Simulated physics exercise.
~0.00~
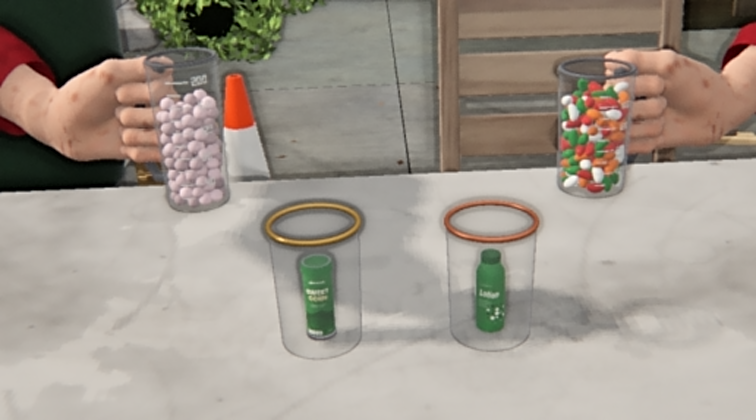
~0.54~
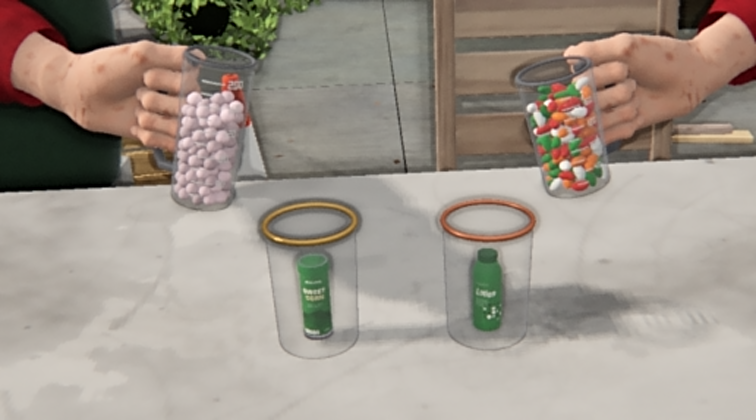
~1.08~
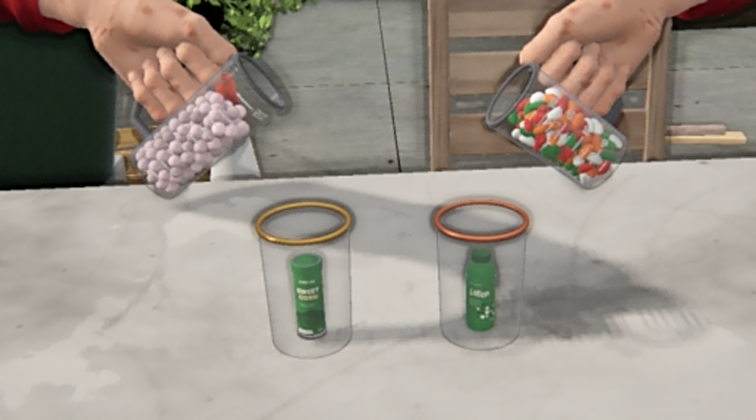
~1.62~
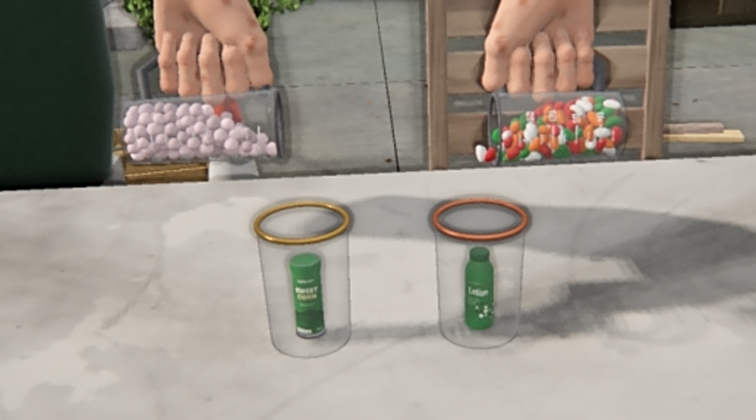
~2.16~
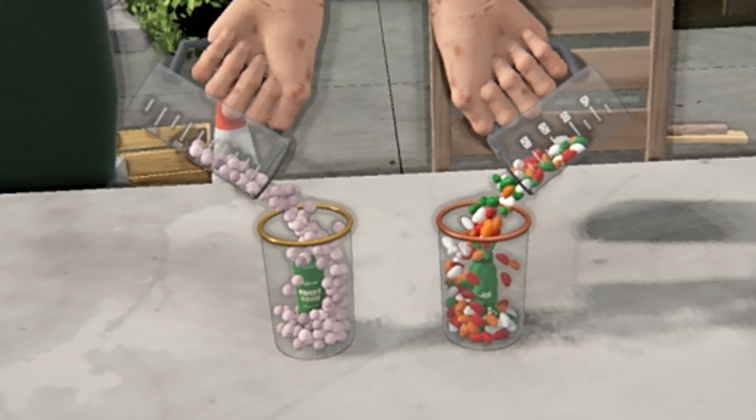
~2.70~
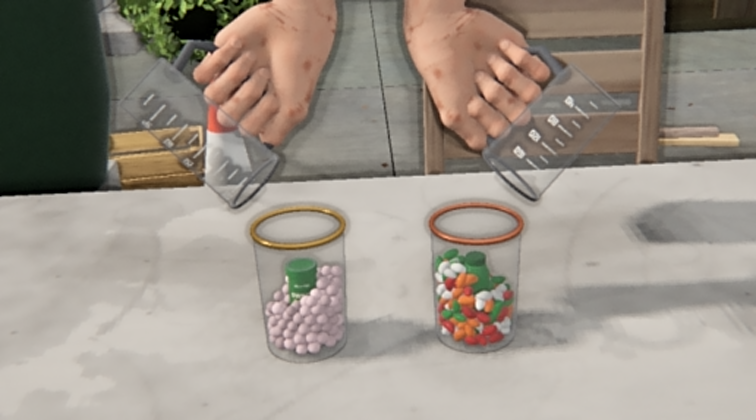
Two hands tipped clear cups over a pair of see-through containers, pouring pale pink balls around a green can on the left and mixed-colour sweets around a green bottle on the right, until the cups were empty and both green tops still poked out.
